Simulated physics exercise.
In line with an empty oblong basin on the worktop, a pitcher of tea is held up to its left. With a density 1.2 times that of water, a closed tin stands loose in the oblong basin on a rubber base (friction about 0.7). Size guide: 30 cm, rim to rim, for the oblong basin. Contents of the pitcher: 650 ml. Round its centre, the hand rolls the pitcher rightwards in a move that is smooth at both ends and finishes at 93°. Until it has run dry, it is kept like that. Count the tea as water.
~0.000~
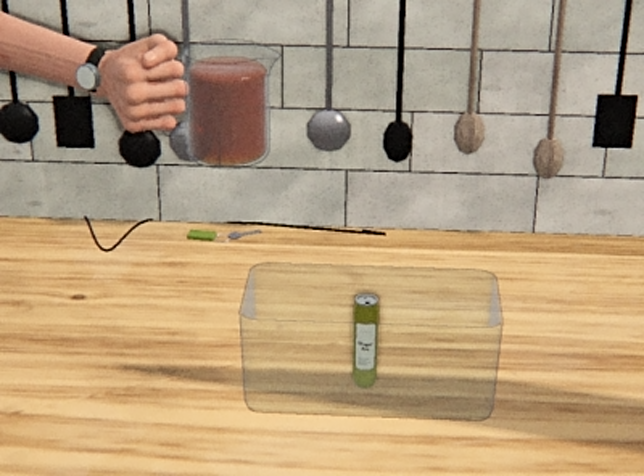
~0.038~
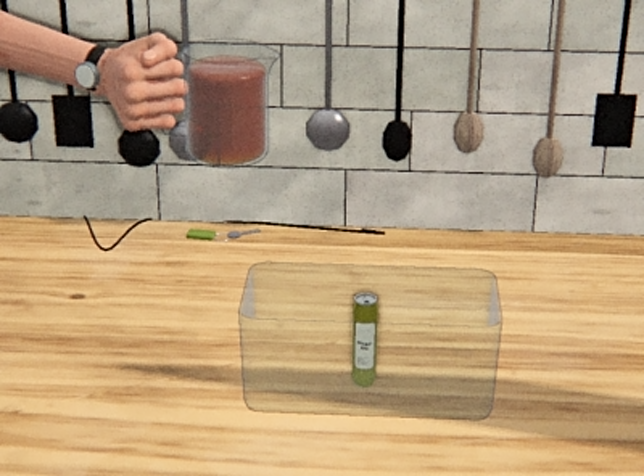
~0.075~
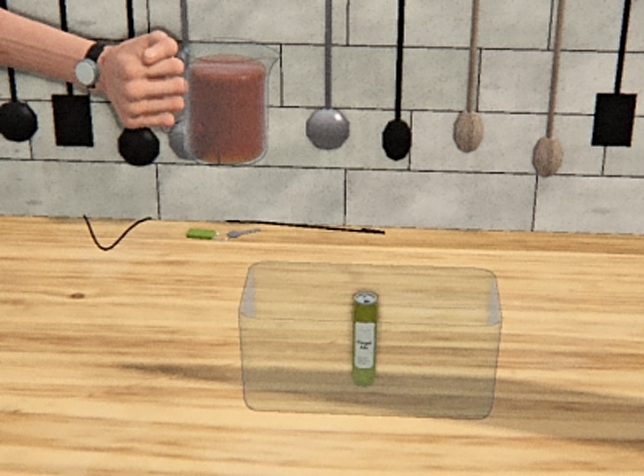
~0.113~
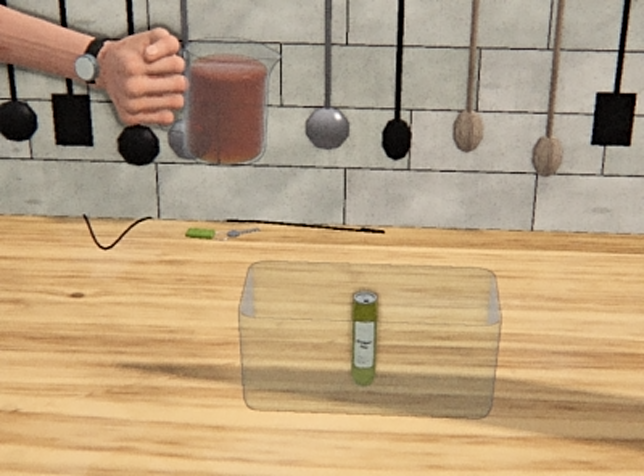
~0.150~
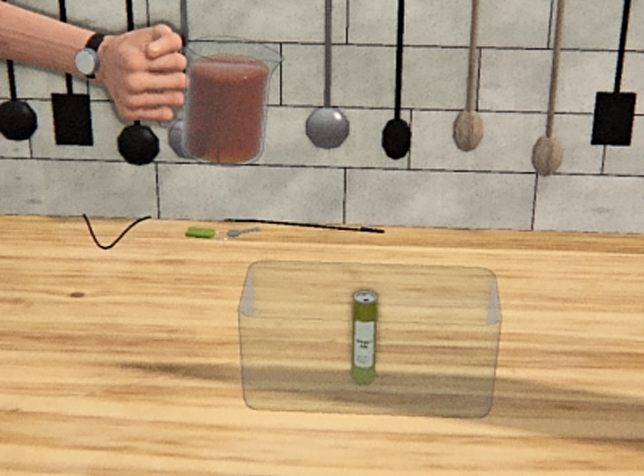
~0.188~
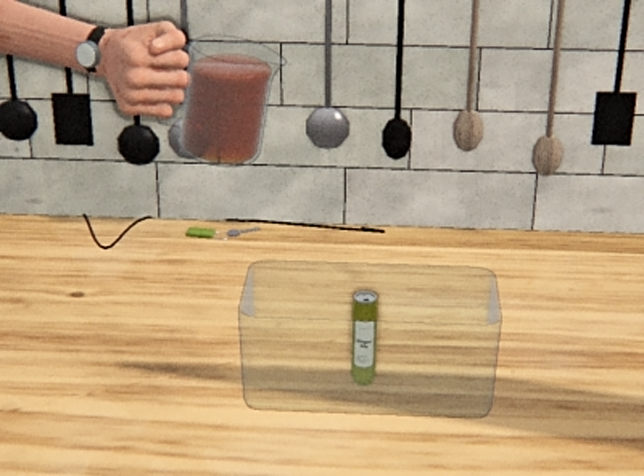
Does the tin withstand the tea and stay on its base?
Yes, it stays on its base.
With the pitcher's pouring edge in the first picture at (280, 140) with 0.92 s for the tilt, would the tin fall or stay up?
After that, the tin overturns.
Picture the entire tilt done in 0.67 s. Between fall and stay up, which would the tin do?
In that case the tin does not tip.
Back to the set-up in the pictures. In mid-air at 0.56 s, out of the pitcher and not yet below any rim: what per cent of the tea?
Roughly 12 percent.
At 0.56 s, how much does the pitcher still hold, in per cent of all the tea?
Still held: Roughly 88 % of the total.
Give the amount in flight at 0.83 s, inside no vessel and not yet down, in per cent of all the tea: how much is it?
Something like 30 per cent is in the air then.
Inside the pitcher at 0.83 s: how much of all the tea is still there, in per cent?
Near 48 in a hundred.
Then, 0.56 s in, the tilt is 62° and 88 per cent is still to pour; the tin stands where it began.
Then, 0.83 s in, the tilt is 91° and 47 per cent is still to pour; the tin stands where it began.
Then, 1.11 s in, the tilt is 93° and 15 per cent is still to pour; the tin stands where it began.
Then, 1.42 s in, the tilt is 93° and 5 per cent is still to pour; the tin stands where it began.
Finally, the tin stands where it began.
